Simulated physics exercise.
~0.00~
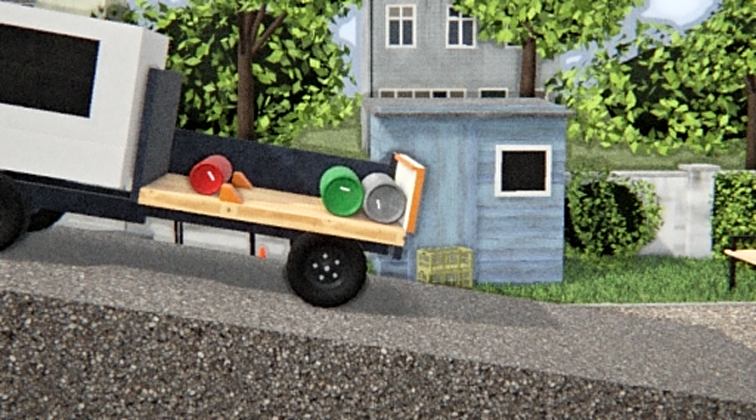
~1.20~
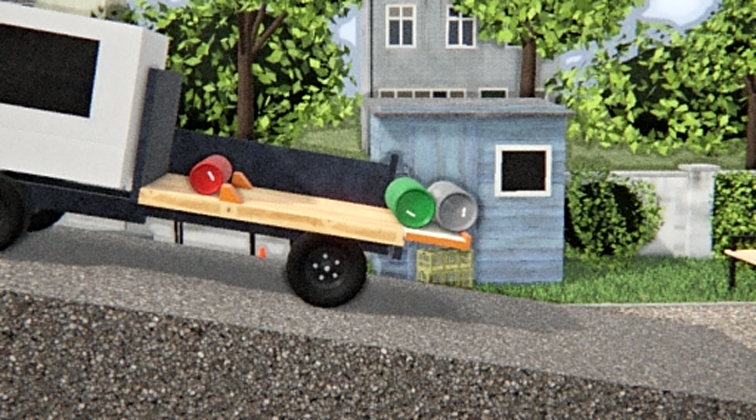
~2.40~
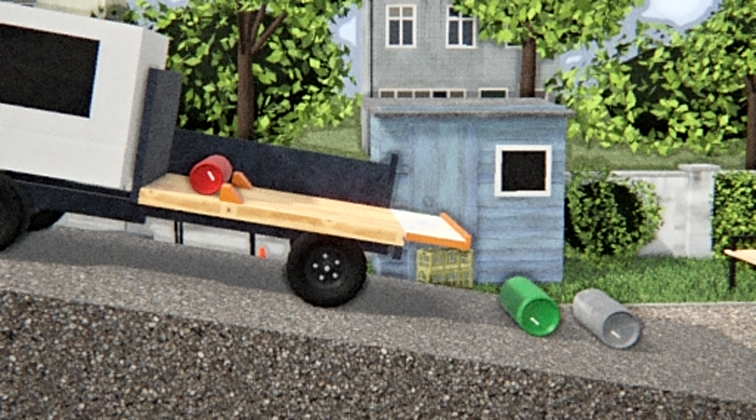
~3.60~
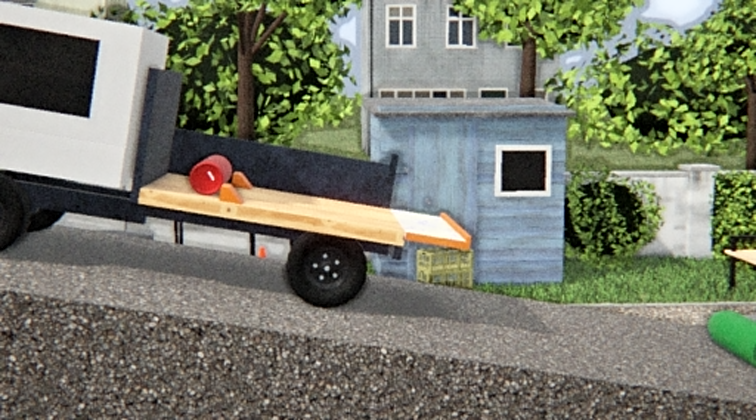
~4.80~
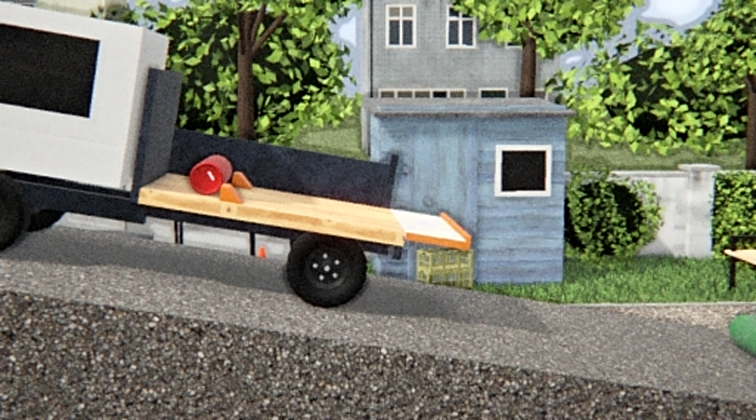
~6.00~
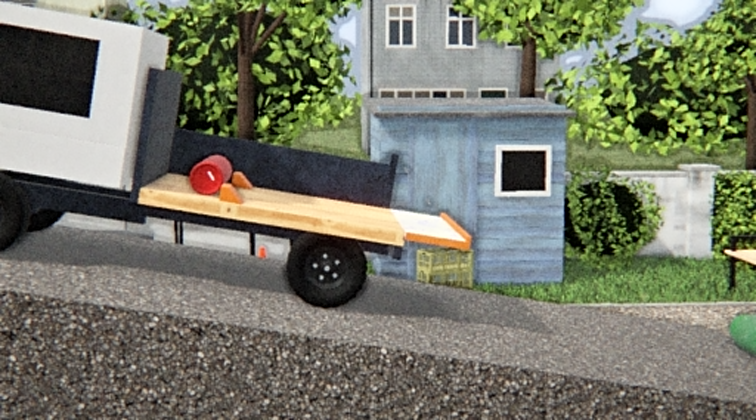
Green and grey cylinders roll off the lowered tailgate and downhill right; the red stays aboard.
